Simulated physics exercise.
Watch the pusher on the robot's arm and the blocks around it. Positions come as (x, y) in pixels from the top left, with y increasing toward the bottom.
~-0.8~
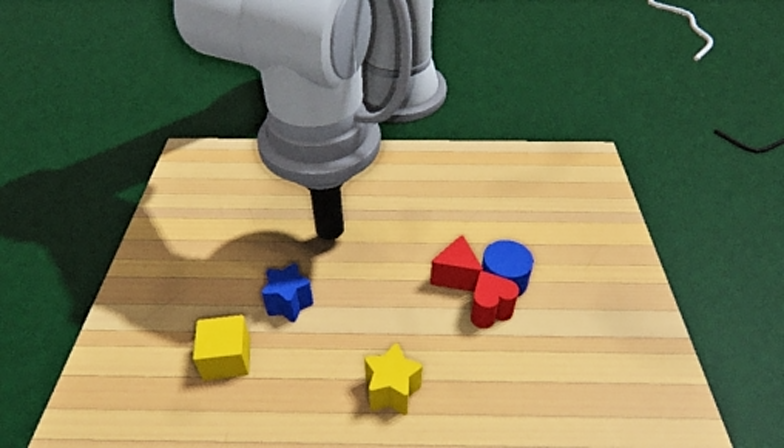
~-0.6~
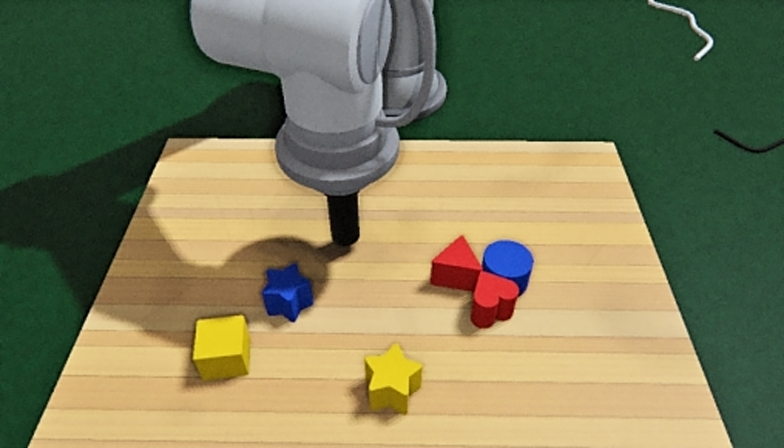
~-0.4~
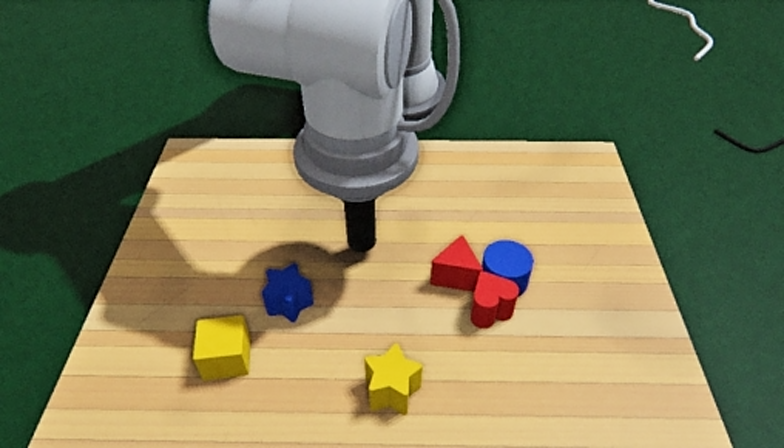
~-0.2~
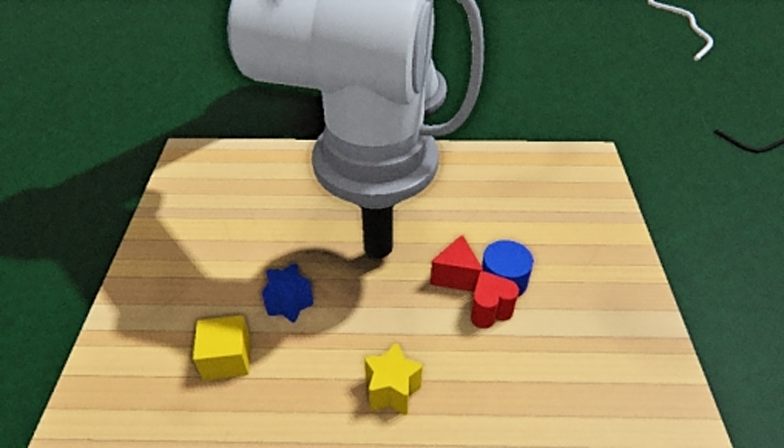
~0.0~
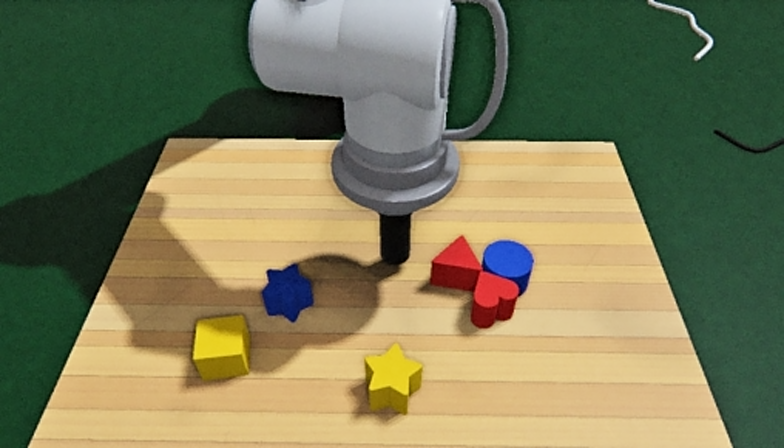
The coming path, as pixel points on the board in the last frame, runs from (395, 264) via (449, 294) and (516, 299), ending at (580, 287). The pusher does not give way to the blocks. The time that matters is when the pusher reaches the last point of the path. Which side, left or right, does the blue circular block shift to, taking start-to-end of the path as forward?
Moves left.
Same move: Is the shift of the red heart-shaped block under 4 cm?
Answer: Yes.
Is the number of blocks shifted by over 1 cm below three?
I'd say no.
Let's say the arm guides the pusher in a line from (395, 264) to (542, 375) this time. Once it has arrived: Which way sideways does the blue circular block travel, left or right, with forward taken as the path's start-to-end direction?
Towards the left-hand side.
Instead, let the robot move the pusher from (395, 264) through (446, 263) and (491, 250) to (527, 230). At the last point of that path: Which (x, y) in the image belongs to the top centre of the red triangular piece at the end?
The middle of its upper face should be somewhere near (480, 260).
The first path, step by step. One third of the way, pusher (451, 285); red triangular piece (487, 263), turned 30° anticlockwise; red heart-shaped block (499, 295); blue circular block (529, 251).
Two thirds of the way, pusher (519, 290); red triangular piece (548, 264), turned 60° anticlockwise; red heart-shaped block (515, 306), turned 65° clockwise; blue circular block (552, 235).
At the end, pusher (583, 278); red triangular piece (603, 246), turned 105° anticlockwise; red heart-shaped block (515, 306), turned 65° clockwise; blue circular block (556, 228).
